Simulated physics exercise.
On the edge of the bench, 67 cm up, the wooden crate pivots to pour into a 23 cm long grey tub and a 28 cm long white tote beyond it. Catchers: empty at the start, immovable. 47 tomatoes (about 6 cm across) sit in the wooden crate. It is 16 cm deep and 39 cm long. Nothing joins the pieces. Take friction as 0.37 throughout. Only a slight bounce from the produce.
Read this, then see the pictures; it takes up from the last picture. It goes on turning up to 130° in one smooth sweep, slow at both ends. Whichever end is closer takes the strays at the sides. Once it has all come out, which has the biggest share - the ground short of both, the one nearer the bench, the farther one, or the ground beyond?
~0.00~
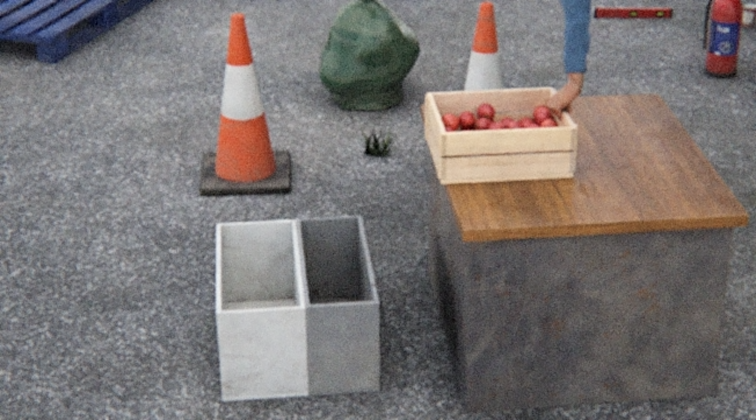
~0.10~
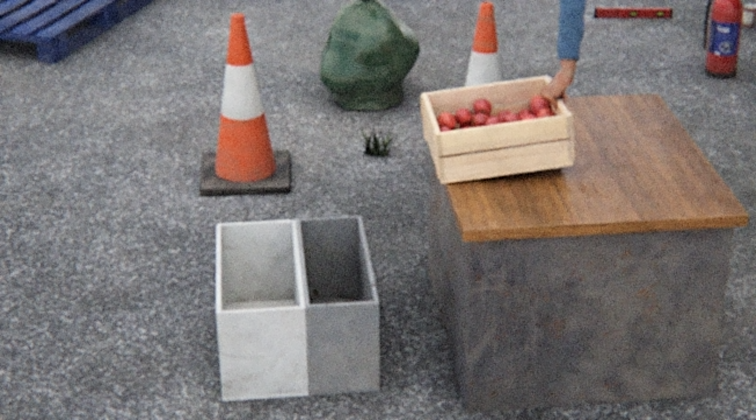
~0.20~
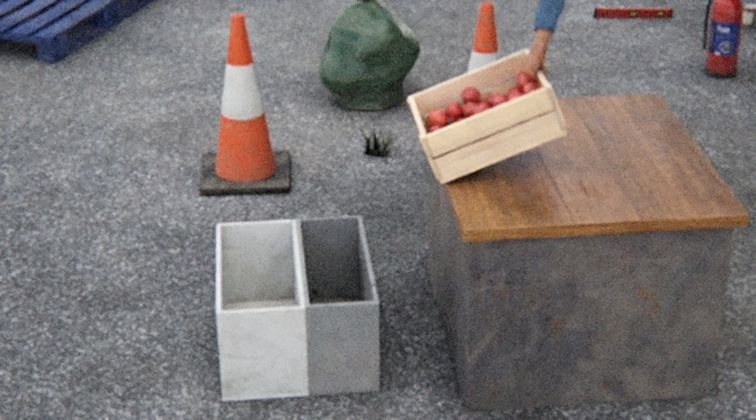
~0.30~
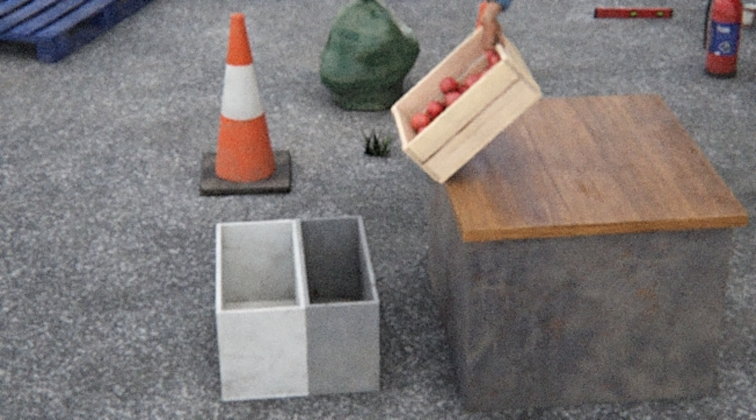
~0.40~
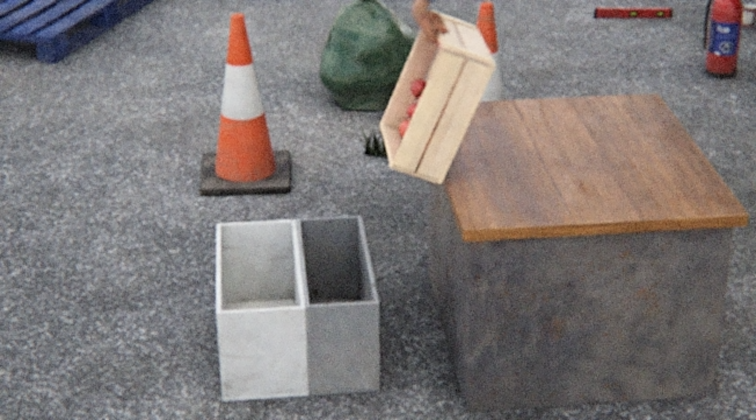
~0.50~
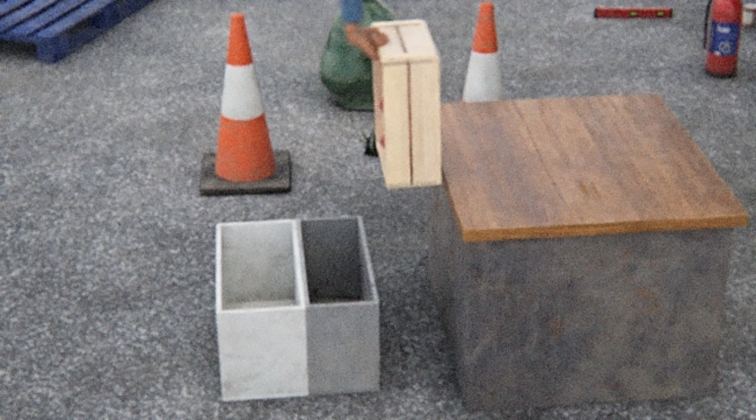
I would say nearer.
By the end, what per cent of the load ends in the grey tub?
Roughly 60 per cent of them.
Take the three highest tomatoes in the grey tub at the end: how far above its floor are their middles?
Around 10 centimetres.
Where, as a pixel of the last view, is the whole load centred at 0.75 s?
Look near pixel (329, 205).
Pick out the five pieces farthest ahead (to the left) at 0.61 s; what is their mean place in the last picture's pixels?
Around (341, 110) in pixels.
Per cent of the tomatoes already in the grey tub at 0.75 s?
I'd say near 10 per cent at that moment.
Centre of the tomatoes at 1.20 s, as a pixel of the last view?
The middle lies near (318, 333).
After 0.61 s, tilt 114°; 37 still in the wooden crate and 10 in the air.
After 0.75 s, tilt 129°; 6 still in the wooden crate, 4 in the grey tub and 37 in the air.
After 0.95 s, tilt 130°; 24 in the grey tub, 17 in the white tote and 6 in the air.
When it is over (at 1.20 s), 29 in the grey tub, 17 in the white tote and 1 on the ground beyond the white tote.
